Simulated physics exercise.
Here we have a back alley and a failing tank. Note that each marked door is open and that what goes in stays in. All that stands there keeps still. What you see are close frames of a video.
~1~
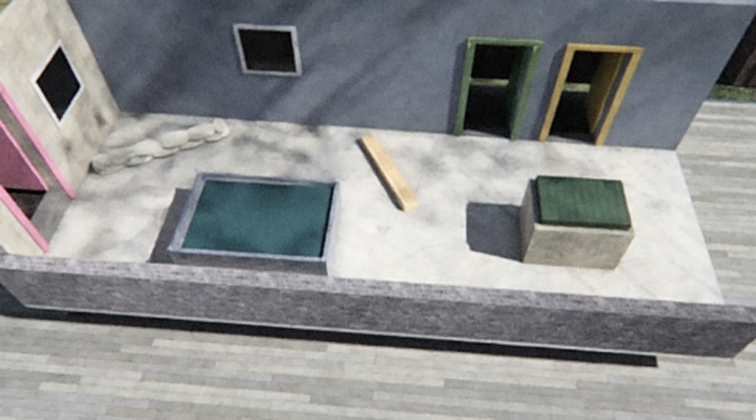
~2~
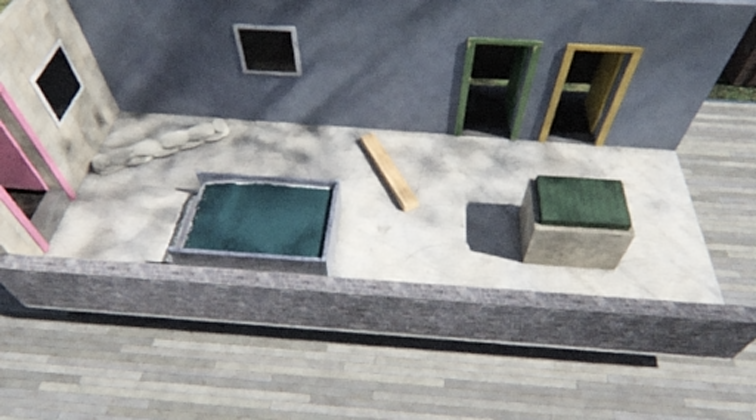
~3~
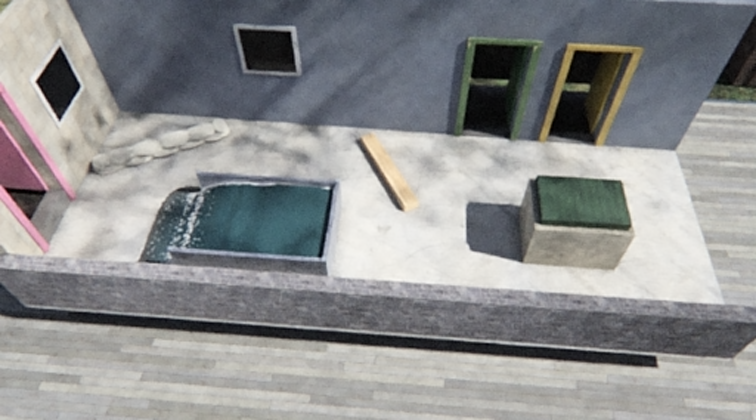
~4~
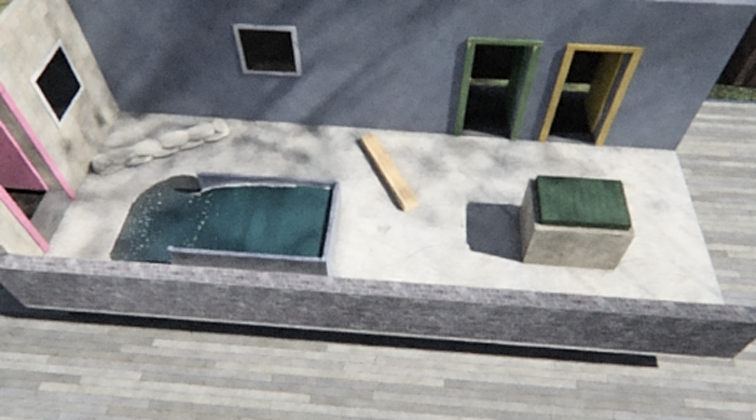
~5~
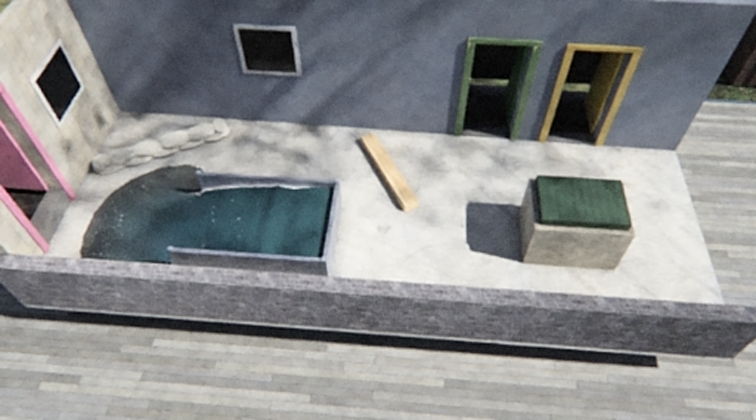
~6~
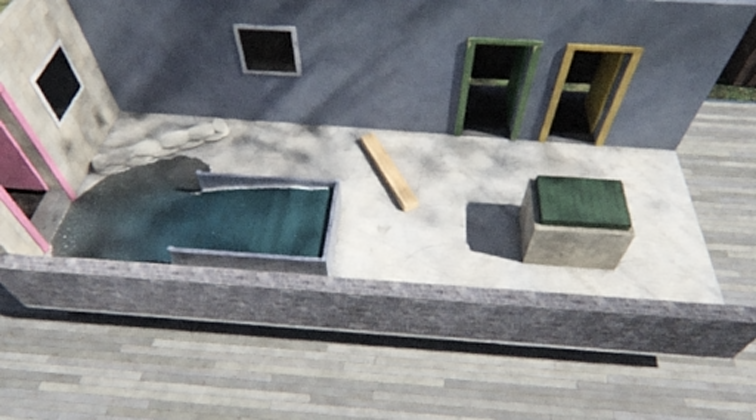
A grey-walled alley held an open tank of still, dark green water, then its left side gave way and water poured out, spreading left across the pale ground toward the pink-edged doorway.
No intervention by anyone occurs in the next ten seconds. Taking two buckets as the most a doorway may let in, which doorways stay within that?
The pink door stays within it, the green door stays within it, the yellow door stays within it.
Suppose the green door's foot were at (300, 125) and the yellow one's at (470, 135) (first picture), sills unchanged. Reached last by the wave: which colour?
Dead last is the door marked yellow.
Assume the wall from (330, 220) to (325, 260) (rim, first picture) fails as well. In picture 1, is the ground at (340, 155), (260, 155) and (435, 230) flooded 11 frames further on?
Bone-dry, bone-dry, submerged.
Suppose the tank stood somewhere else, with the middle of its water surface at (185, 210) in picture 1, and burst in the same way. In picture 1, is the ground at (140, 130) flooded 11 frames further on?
Answer: Submerged.
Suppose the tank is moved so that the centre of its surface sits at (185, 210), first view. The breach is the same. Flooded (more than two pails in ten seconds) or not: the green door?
Result - green door fails to reach it.
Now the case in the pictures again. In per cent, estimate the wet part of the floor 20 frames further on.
I'd put it at roughly 30 per cent.
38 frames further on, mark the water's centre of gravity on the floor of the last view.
The water centres close to (253, 209).
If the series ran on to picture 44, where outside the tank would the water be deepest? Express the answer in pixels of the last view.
Answer: (356, 143).
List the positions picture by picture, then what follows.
Still water in the open tank at (259, 217), in the first picture.
Water pours out at (194, 226) and has run to a hidden place, in the second picture.
Water pours out at (195, 227) and has run to a hidden place, in the third picture.
Water pours out at (195, 228) and has run to a hidden place, in the fourth picture.
The front is at (89, 237), out from the gap at (196, 228), in the fifth picture.
Water pours out at (196, 228) and has run to (61, 231), in the sixth picture.
A moment on, water covers 15 % of the floor; the pink door wet at the sill, nothing in, the green door not reached, the yellow door not reached.
Next, water covers 20 % of the floor; the pink door wet at the sill, nothing in, the green door not reached, the yellow door not reached.
Then, water covers 30 % of the floor; the pink door wet at the sill, nothing in, the green door not reached, the yellow door not reached.
Later, water covers 60 % of the floor; the pink door wet at the sill, nothing in, the green door wet at the sill, nothing in, the yellow door not reached.
In the end, water covers 70 % of the floor; the pink door wet at the sill, nothing in, the green door wet at the sill, nothing in, the yellow door wet at the sill, nothing in.
